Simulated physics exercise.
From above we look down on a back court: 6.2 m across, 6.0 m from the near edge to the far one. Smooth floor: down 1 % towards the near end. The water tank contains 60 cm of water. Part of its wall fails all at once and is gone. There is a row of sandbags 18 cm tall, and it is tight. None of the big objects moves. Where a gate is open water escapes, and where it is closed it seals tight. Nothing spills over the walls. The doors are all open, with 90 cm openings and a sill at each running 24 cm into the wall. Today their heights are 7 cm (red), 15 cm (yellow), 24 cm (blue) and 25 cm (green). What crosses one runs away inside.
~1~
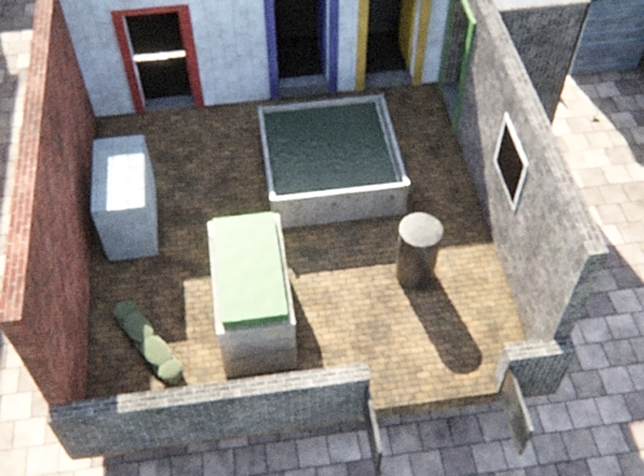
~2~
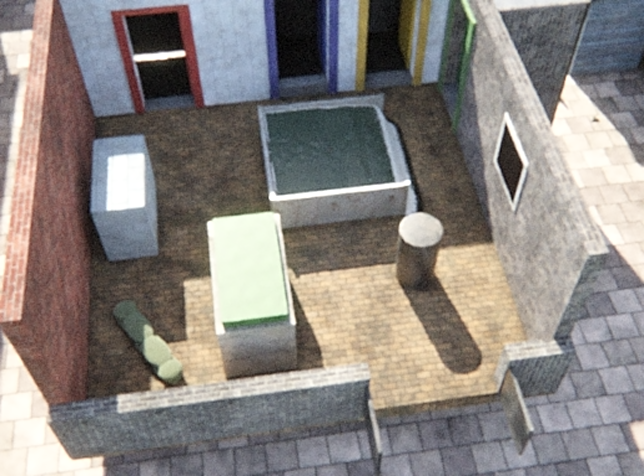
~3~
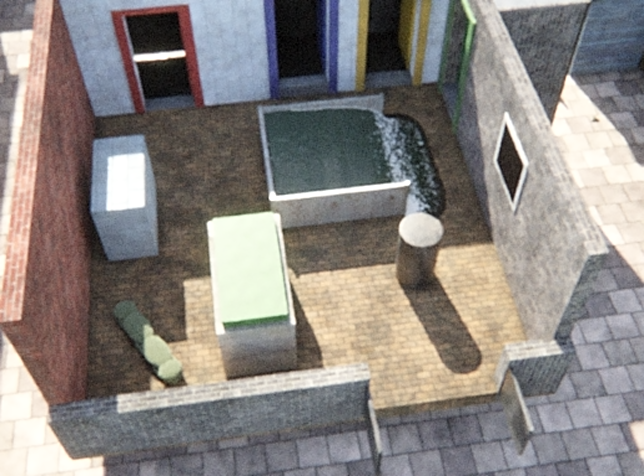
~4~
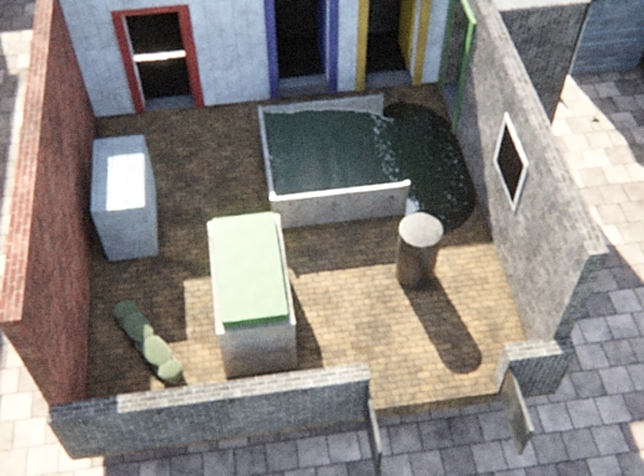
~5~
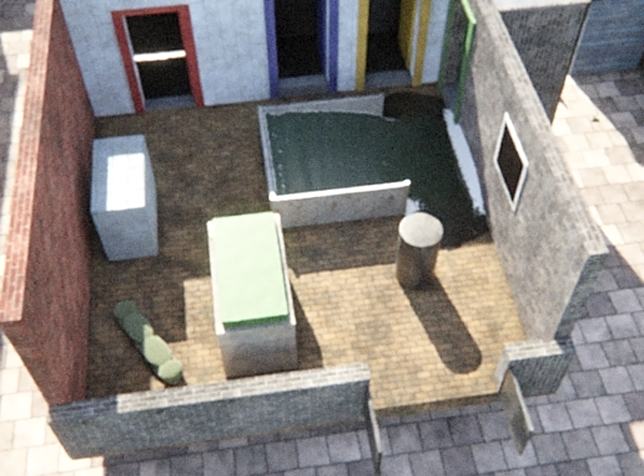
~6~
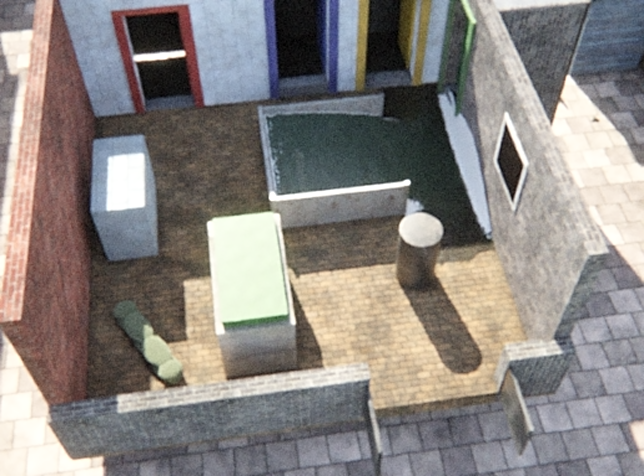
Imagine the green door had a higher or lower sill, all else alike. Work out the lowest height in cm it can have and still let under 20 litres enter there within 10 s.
The lowest such height is roughly 28 cm.
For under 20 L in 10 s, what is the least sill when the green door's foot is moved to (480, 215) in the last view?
You'd want it roughly 27 cm high.
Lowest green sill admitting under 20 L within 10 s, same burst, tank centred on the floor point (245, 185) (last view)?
I'd put it at close to 24 cm.
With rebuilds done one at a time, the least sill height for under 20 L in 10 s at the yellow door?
At yellow, roughly 24 cm.
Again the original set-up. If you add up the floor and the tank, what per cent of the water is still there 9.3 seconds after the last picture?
Close to 66 per cent is still present.
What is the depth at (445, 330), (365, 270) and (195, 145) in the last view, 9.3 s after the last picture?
Depths in order: 5 / 1 / 4 cm.
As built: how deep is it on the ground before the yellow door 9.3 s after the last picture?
Lab note: Depth approx. 6.5 cm.
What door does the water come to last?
It's the red door.
Then, 0.7 s after the last picture water covers 15 % of the floor, deepest (45 cm) near (462, 162); 30 cm at the green door, 6 litres in over its 25 cm sill.
Then, 2.3 s after the last picture water covers 40 % of the floor, deepest (29 cm) near (530, 359); 26 cm at the green door, 35 litres in over its 25 cm sill.
Then, 9.3 s after the last picture water covers 90 % of the floor, deepest (12 cm) near (88, 359); 7 cm at the green door, 37 litres in over its 25 cm sill.
At the green door as built, the water peaked near 33 cm, 1.3 s after the last picture.
Run again over the same 10 s with other heights there, 37 litres in over 25 cm, 4 litres over 34 cm. The limit of 20 litres is kept from about 28 cm up.
